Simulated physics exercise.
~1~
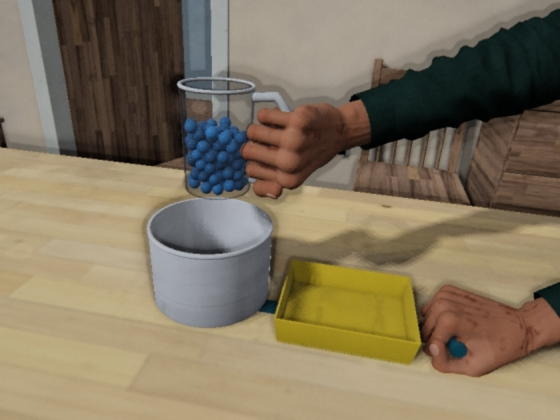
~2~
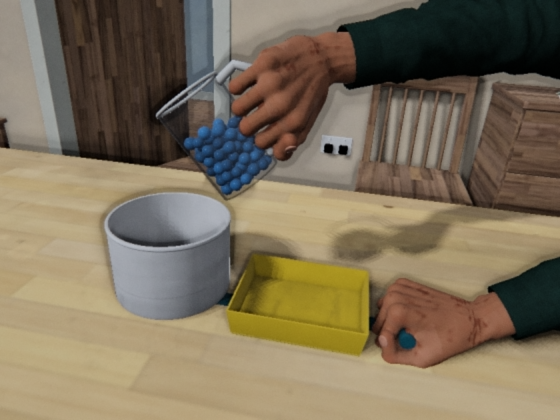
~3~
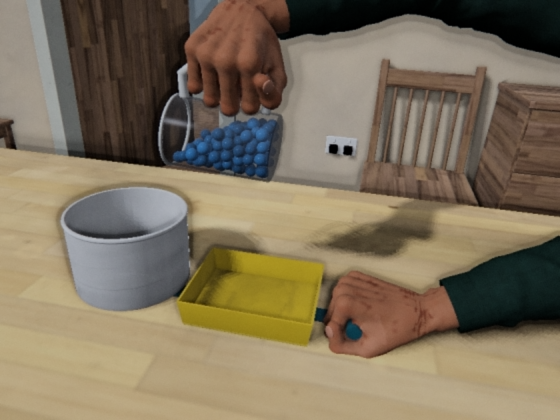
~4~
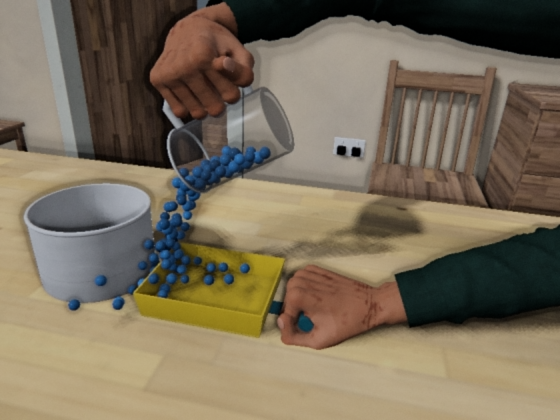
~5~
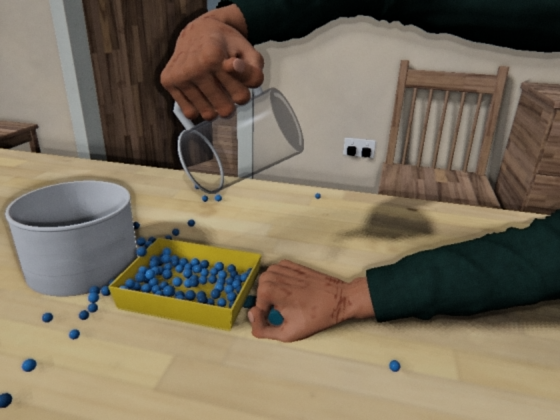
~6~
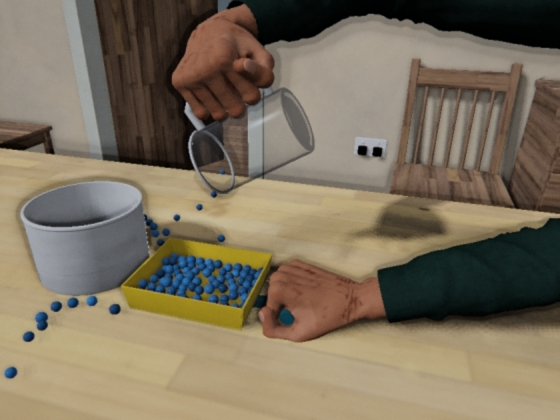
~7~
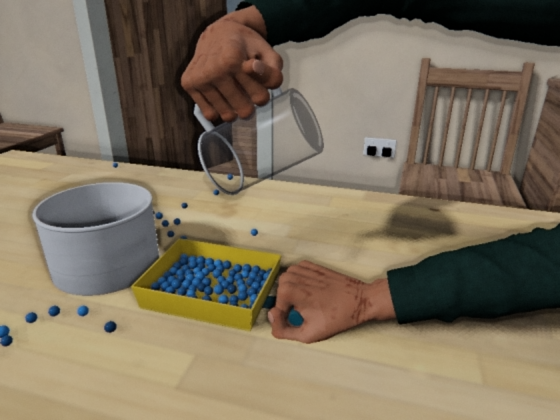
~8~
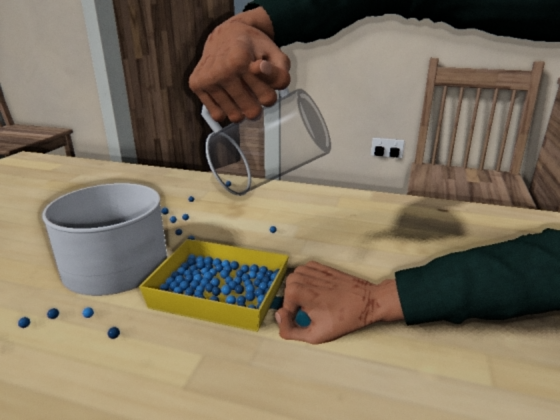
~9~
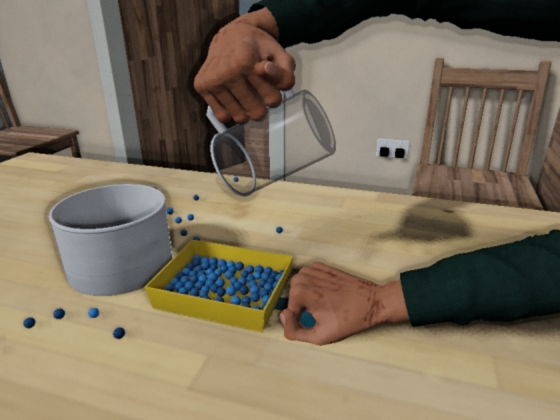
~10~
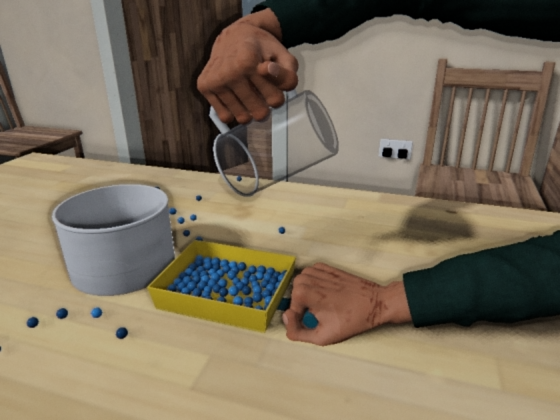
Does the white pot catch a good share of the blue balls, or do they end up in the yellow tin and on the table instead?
They end up in the yellow tin and on the table instead. The tin holds most of the balls, a fair share lies scattered outside, and the white pot catches none.
The clip shows one hand sliding a white pot and a joined yellow tin to the left while another tips a clear cup of blue balls, which pour mostly into the tin. Some scatter across the table, and the emptied cup stays tilted above.
